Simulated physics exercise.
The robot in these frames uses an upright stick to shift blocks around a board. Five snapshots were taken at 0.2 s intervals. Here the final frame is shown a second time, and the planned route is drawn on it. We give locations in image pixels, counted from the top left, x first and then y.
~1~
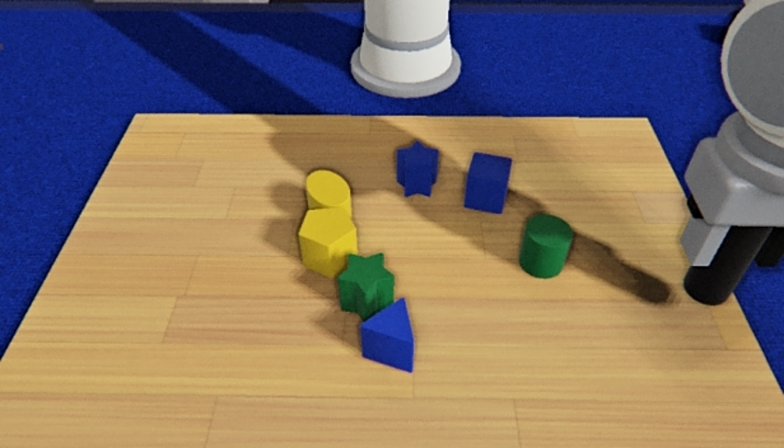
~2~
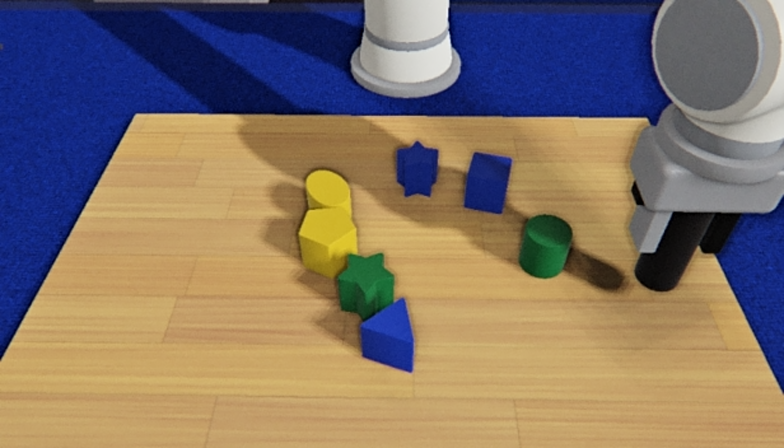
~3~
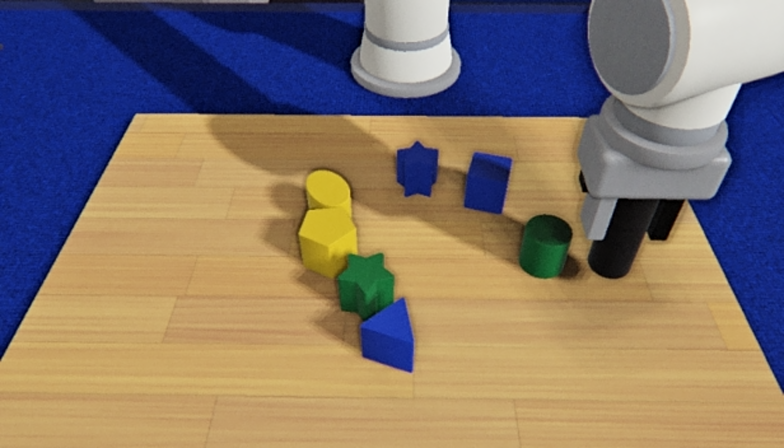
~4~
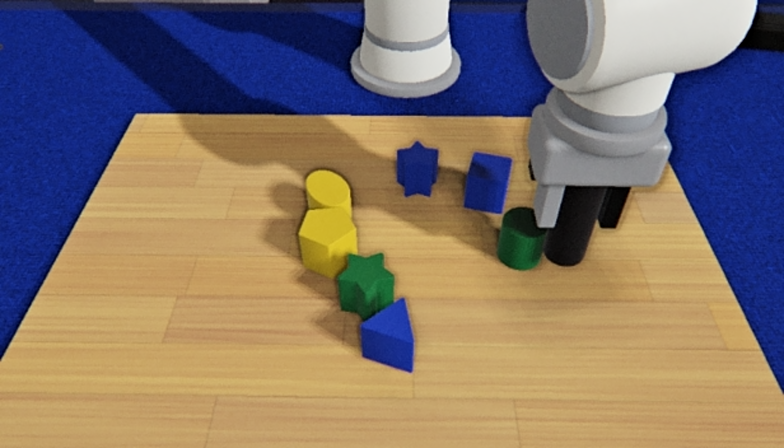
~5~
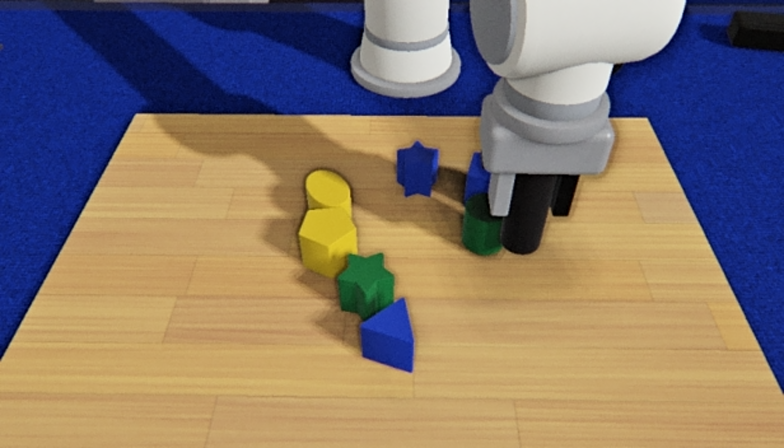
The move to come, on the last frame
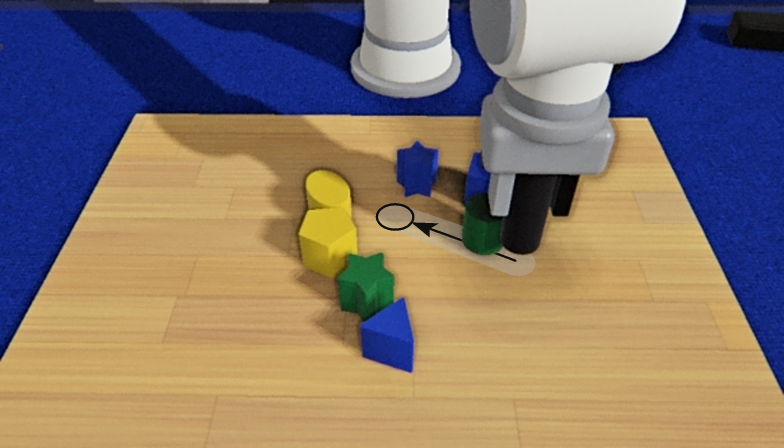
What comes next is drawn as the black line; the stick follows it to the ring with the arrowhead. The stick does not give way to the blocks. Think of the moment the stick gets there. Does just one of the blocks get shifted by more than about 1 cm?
I expect not.
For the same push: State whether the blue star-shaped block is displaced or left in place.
That block moves.
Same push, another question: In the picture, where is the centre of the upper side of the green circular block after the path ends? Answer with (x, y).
Around pixel (420, 164).
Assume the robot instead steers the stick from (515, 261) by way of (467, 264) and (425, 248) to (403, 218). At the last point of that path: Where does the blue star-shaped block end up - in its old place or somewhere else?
It gets no push and keeps its place.
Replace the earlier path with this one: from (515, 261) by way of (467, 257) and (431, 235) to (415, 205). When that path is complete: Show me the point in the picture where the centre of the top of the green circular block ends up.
Near (445, 157).
Drawn move, from (515, 261) directly to (395, 217).
The first path, step by step. One third of the way, stick (476, 226); green circular block (453, 188).
Two thirds of the way, stick (434, 211); blue star-shaped block (418, 149), turned 20° anticlockwise; green circular block (432, 171).
At the end, stick (395, 198); blue star-shaped block (415, 142); green circular block (420, 164); blue square still.
